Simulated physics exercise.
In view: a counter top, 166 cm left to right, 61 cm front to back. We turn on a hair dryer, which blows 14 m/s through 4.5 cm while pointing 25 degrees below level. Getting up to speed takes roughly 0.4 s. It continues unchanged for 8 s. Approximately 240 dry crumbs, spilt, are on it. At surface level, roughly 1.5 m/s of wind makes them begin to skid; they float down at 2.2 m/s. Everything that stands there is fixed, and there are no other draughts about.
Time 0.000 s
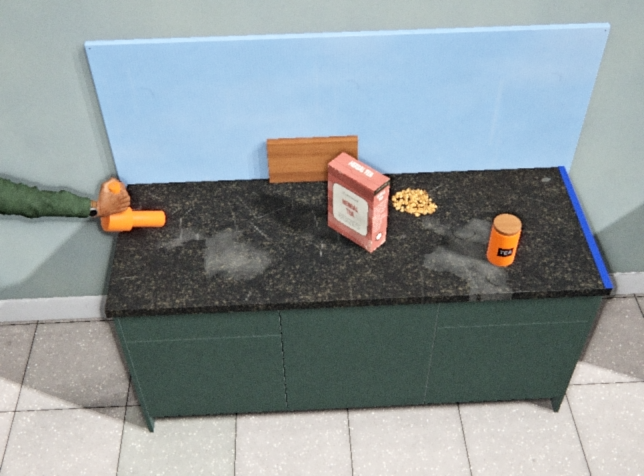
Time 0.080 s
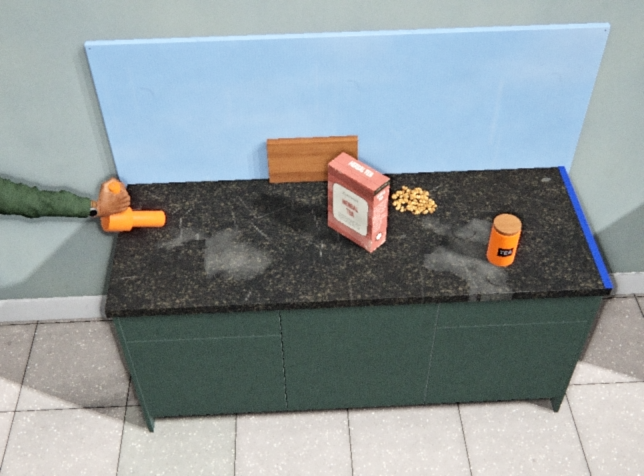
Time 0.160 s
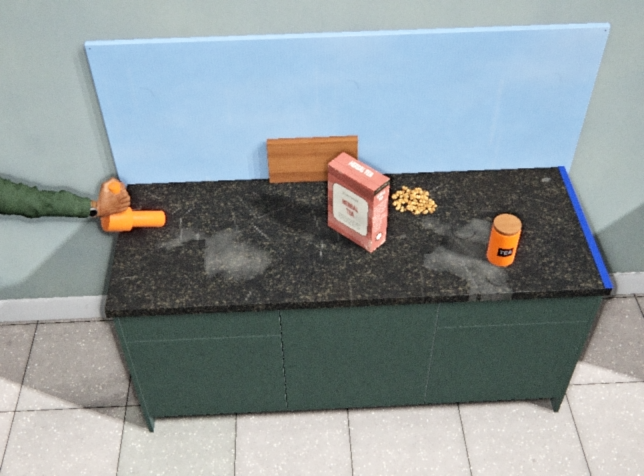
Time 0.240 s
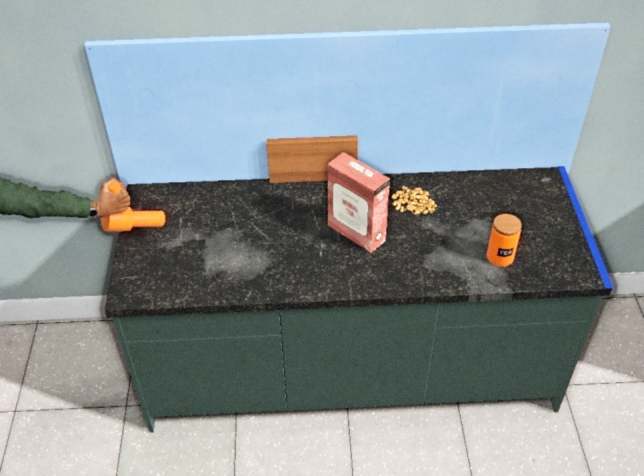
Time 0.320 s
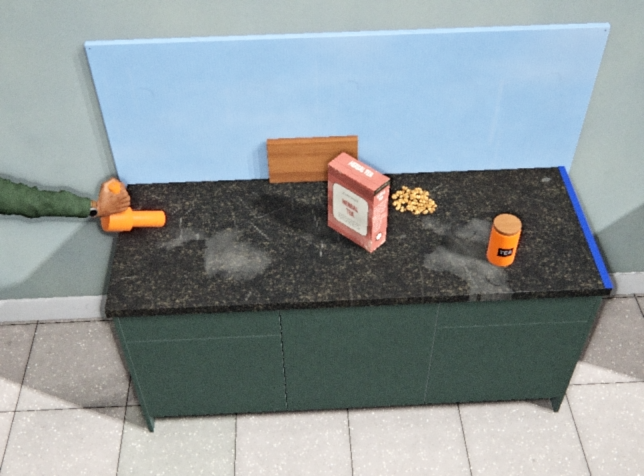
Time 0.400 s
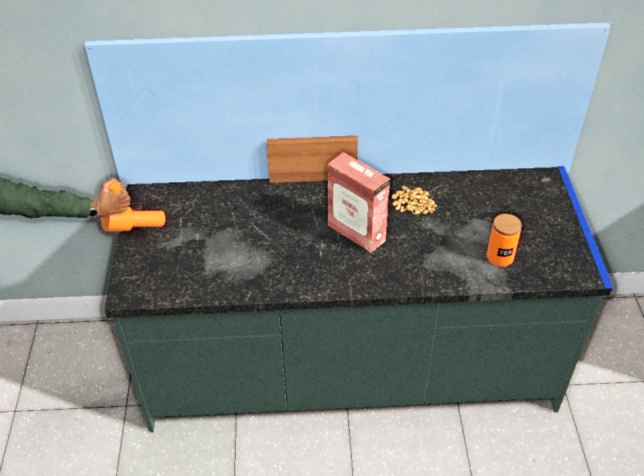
At the start, a hand in a green sleeve holds an orange hair dryer at the left end of a dark speckled counter top, pointing right. A reddish carton, a small pile of pale dry crumbs and an orange jar rest farther right, and nothing visibly moves throughout.
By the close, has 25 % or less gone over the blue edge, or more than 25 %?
More than 25 %.
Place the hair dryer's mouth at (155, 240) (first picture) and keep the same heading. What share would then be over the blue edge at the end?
About 40 %.
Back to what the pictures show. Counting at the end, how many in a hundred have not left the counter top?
About 40 % of them are still there at the end.
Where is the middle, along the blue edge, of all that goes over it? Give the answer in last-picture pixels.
I'd point to somewhere near (569, 177).
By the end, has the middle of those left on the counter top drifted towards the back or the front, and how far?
It drifts toward the closer edge, close to 5 cm in all.
After 1.6 s, 46 % are over the blue edge; the middle of those still in play is near (432, 206); 44 % have settled or left.
After 2.6 s, 56 % are over the blue edge; the middle of those still in play is near (427, 207); 65 % have settled or left.
After 4.4 s, 58 % are over the blue edge; the middle of those still in play is near (427, 207); 70 % have settled or left.
After 8.0 s, at the end, 61 % are over the blue edge; the middle of those still in play is near (425, 207).
